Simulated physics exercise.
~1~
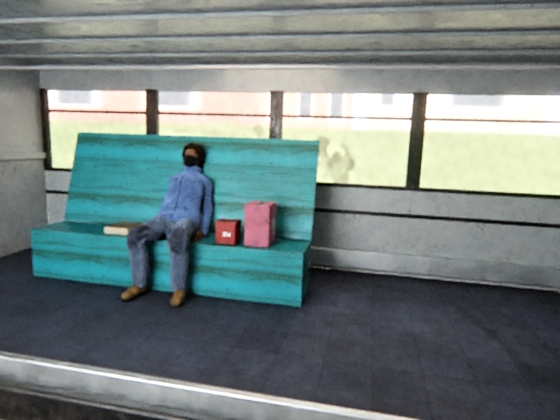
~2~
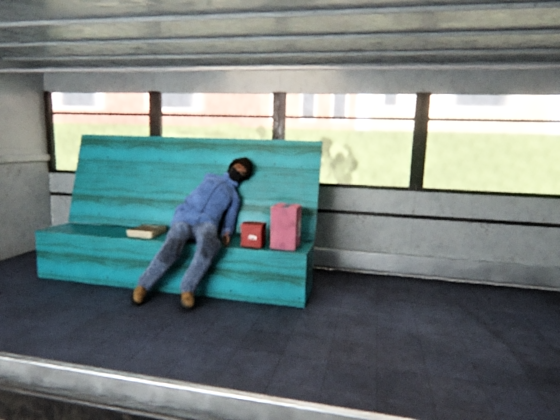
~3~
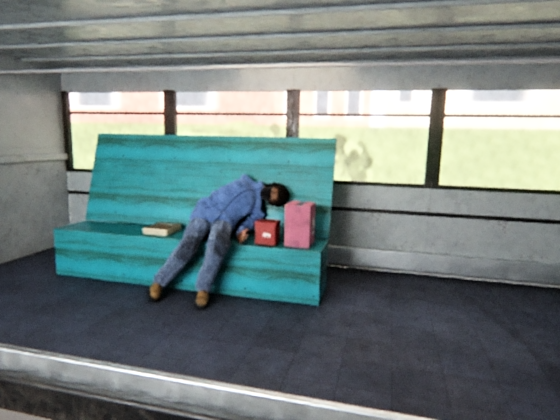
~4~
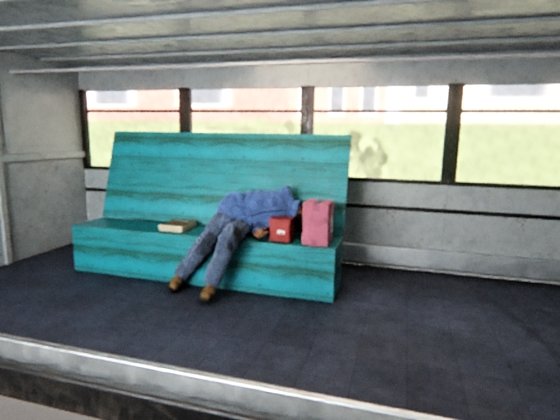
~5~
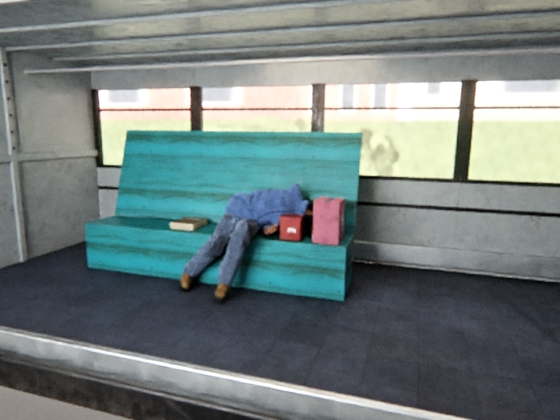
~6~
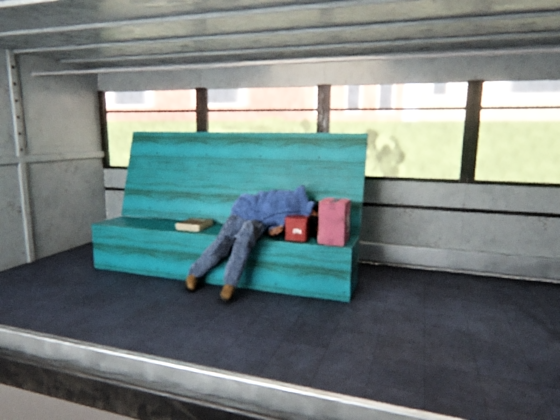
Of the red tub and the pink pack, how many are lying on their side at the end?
None of them are. Both the red tub and the pink pack are still standing upright on the bench.
